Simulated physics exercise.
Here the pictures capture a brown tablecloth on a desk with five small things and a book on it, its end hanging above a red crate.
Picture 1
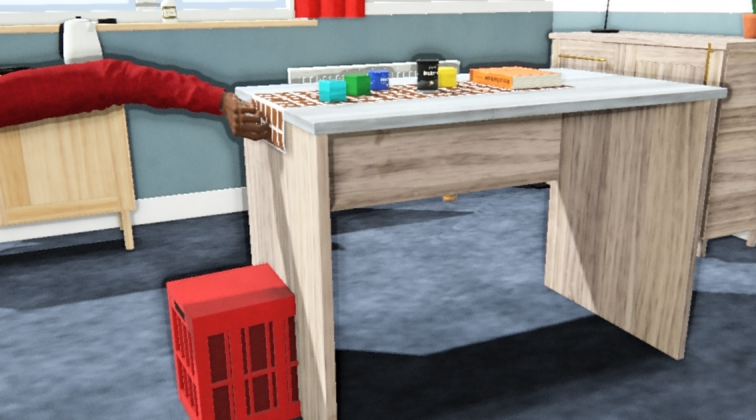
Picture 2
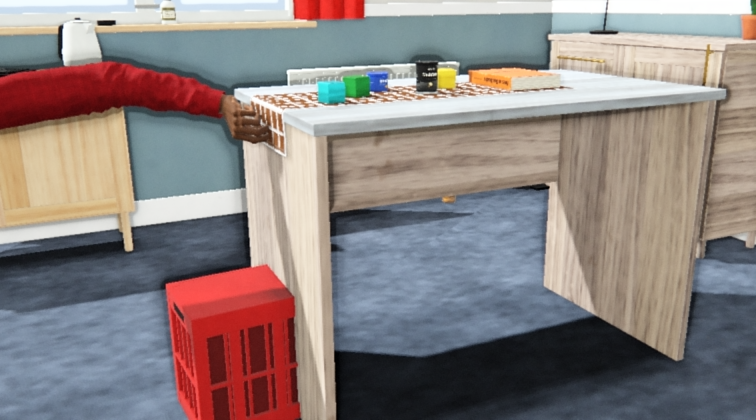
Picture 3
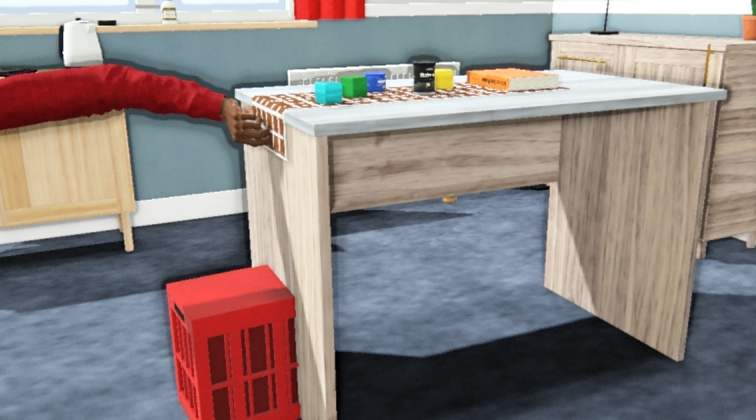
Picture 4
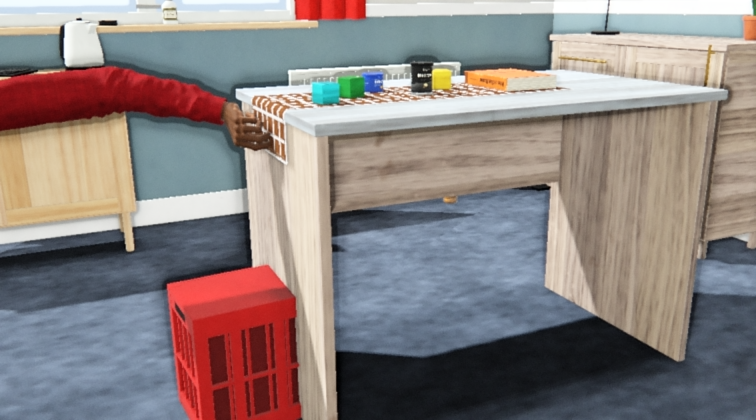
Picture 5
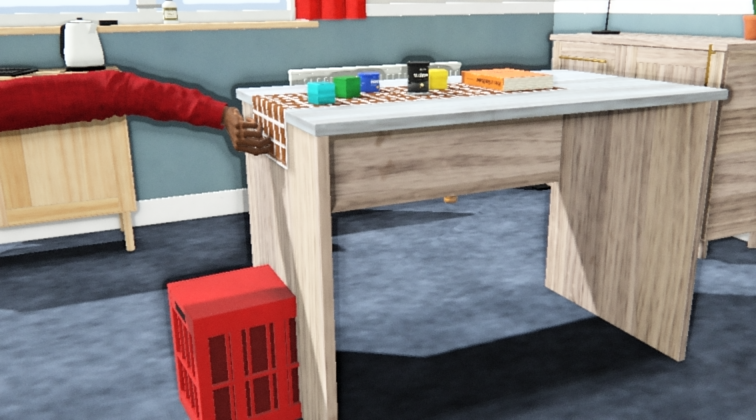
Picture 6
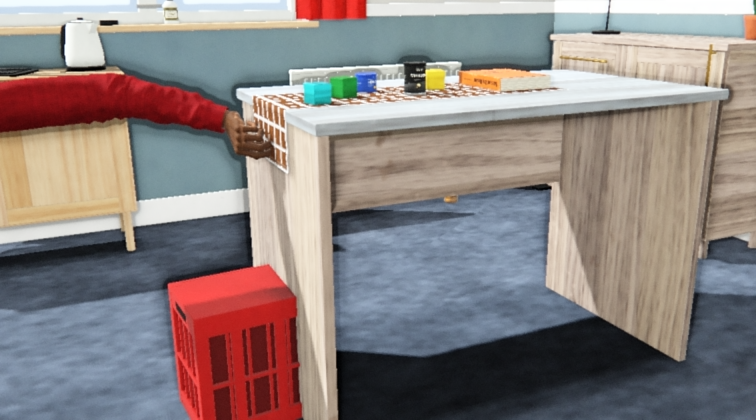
A brown checked tablecloth slid slowly left over the desk's edge as a red-sleeved arm's hand drew its end slightly down, carrying the small colored things and orange book a little way along.
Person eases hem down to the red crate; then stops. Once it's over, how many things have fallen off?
The drop count comes to three.
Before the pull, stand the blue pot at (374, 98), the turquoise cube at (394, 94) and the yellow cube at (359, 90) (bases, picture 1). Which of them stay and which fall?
Blue pot dropped, turquoise cube dropped, yellow cube dropped.
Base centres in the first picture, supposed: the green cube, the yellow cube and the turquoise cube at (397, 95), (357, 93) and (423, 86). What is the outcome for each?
Green cube dropped, yellow cube dropped, turquoise cube kept.
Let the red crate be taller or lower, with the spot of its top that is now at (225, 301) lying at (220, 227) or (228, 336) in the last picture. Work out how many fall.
The count would be 1 and then 4.
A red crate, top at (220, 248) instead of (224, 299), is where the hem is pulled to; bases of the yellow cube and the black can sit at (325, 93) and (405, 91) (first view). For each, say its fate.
The yellow cube does not stay aboard, and the black can stays aboard.
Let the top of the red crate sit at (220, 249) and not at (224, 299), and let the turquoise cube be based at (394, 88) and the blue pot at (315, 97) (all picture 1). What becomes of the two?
Observed: Turquoise cube remains seated; blue pot departs.
A little later, hem near (272, 208); turquoise cube gone.
Next, hem near (272, 246); turquoise cube and green cube gone.
Later still, hem on the crate; turquoise cube, green cube and blue pot gone.
When it is over, hem on the crate; turquoise cube, green cube and blue pot gone. The answer is three.
